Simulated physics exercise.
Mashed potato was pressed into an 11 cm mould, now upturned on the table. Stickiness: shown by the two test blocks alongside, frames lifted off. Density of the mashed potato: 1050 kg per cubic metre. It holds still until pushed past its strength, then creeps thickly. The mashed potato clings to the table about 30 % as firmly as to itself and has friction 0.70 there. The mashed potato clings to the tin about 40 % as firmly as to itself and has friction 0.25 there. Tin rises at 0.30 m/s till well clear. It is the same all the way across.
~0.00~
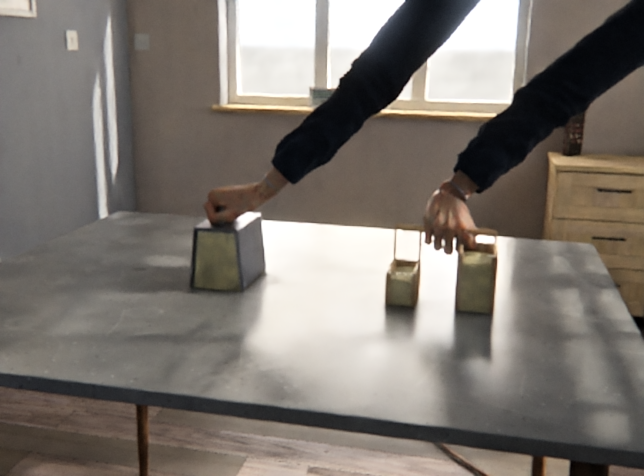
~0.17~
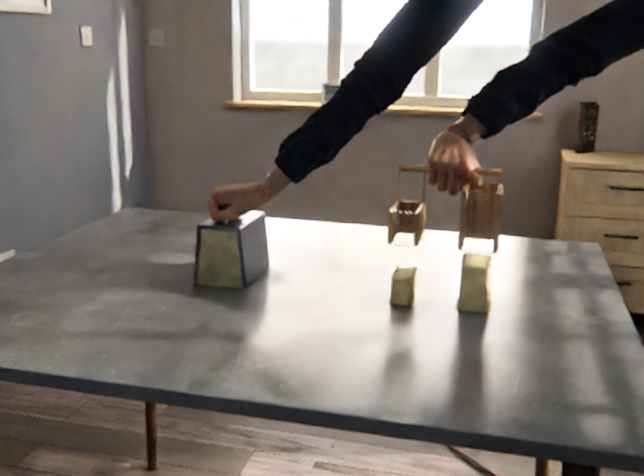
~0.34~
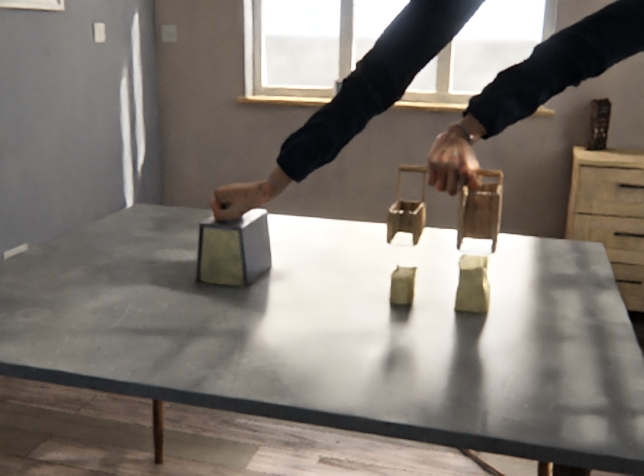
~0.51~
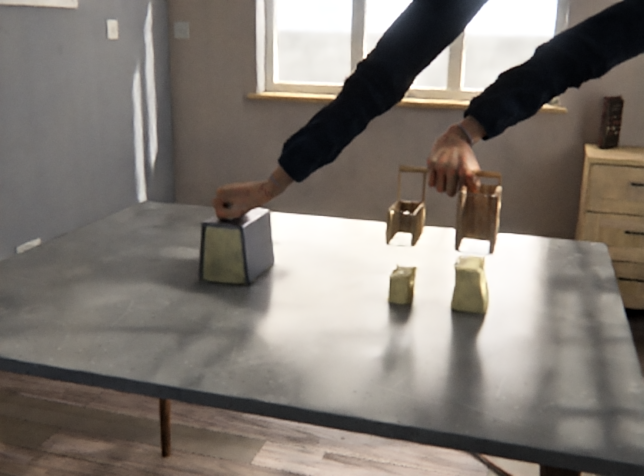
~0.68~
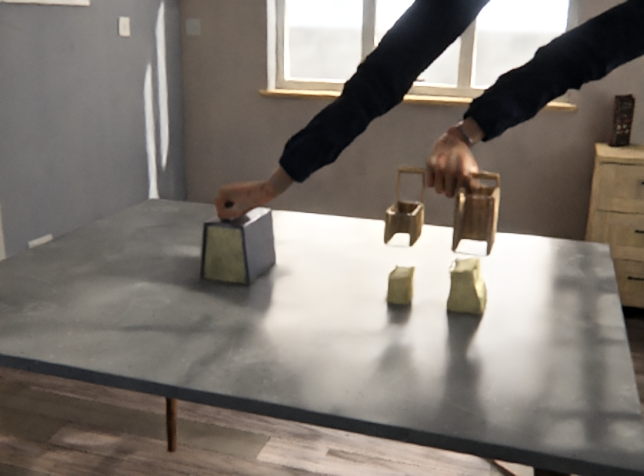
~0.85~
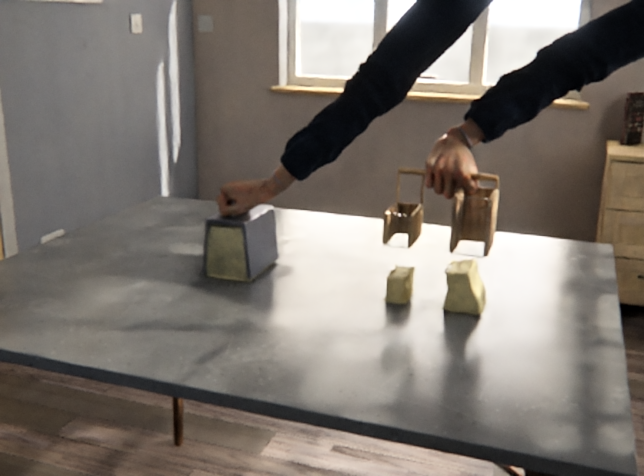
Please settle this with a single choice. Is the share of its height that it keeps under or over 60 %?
The share of its height that it keeps comes out over.
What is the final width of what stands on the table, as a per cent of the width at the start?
130 %.
By 1.10 s, the tin is up by 7.5 cm.
By 1.39 s, the tin is up by 16 cm; what stands on the table is 86 % of the tin's depth.
By 1.68 s, the tin is up by 23 cm; what stands on the table is 85 % of the tin's depth.
By 1.97 s, the tin is up by 23 cm; what stands on the table is 84 % of the tin's depth.
By 2.07 s, at the end, the tin is up by 23 cm; what stands on the table is 84 % of the tin's depth.
